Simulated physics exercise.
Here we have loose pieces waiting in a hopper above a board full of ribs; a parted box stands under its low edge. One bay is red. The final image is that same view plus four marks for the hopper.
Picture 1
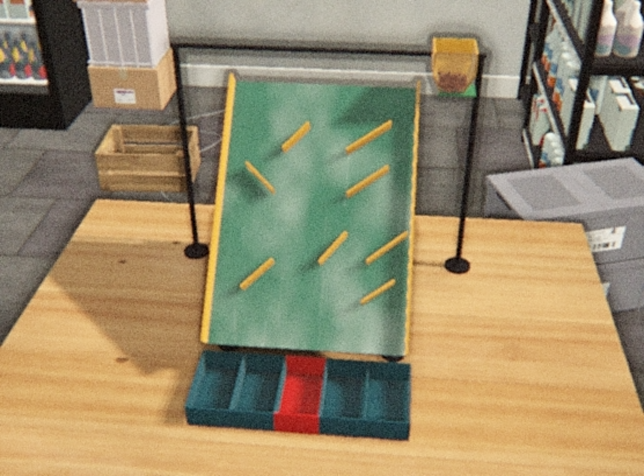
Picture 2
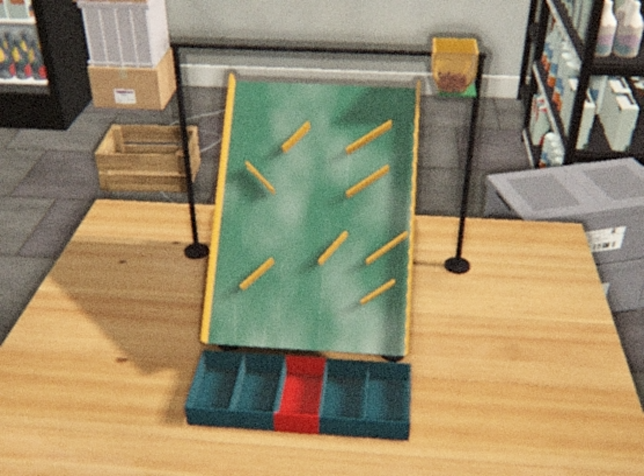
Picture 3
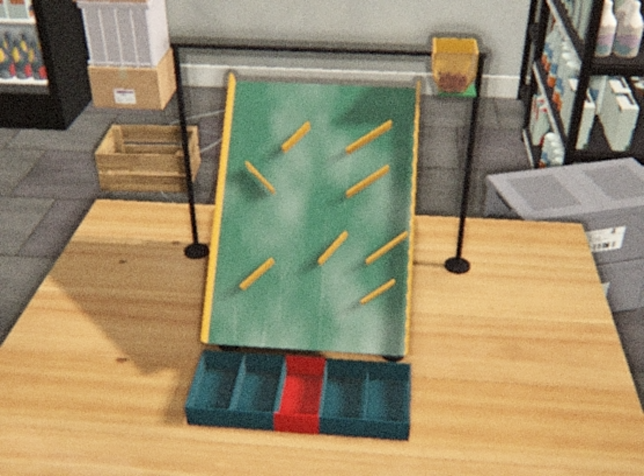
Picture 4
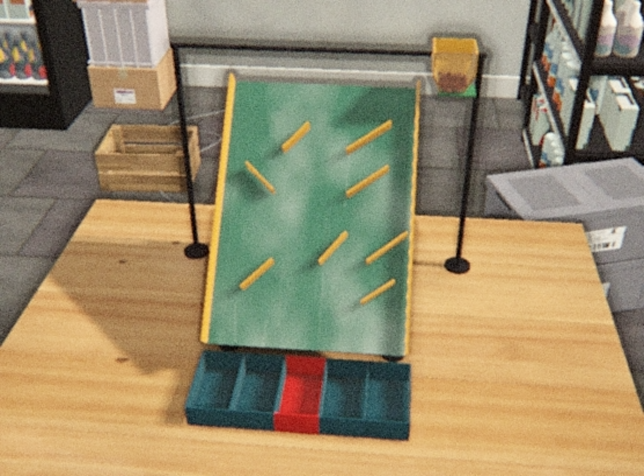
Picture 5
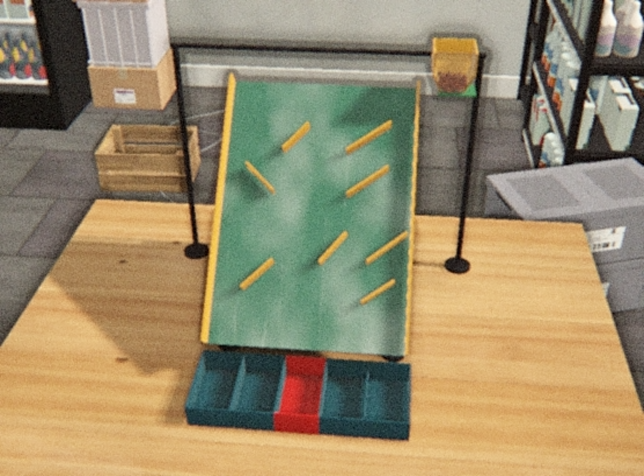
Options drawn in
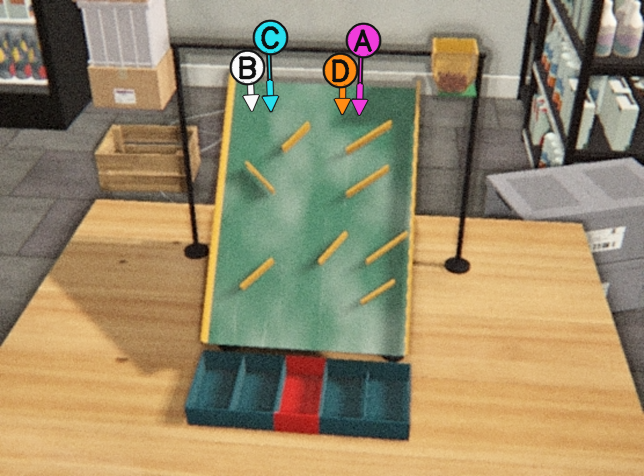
On a wooden table, a ribbed green board standing motionless above a five-part tray with one red bay, beside a small yellow hopper.
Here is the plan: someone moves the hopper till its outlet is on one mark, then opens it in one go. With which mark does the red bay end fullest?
Mark C does it best.
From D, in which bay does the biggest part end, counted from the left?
The second.
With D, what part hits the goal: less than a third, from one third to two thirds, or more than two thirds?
Less than a third.
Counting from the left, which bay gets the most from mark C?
It is the third one.
On the marked copy, mark A meets the board at (359, 109); mark B meets the board at (251, 105); mark C meets the board at (270, 105); mark D meets the board at (342, 108).
For mark A, about a quarter in the red bay, about two thirds in other bays, a stray few held on the board, a small part outside the box.
For mark B, about a quarter in the red bay, about two thirds in other bays, a small part outside the box.
For mark C, about two thirds in the red bay, about a quarter in other bays.
For mark D, about a quarter in the red bay, most in other bays, a stray few outside the box.
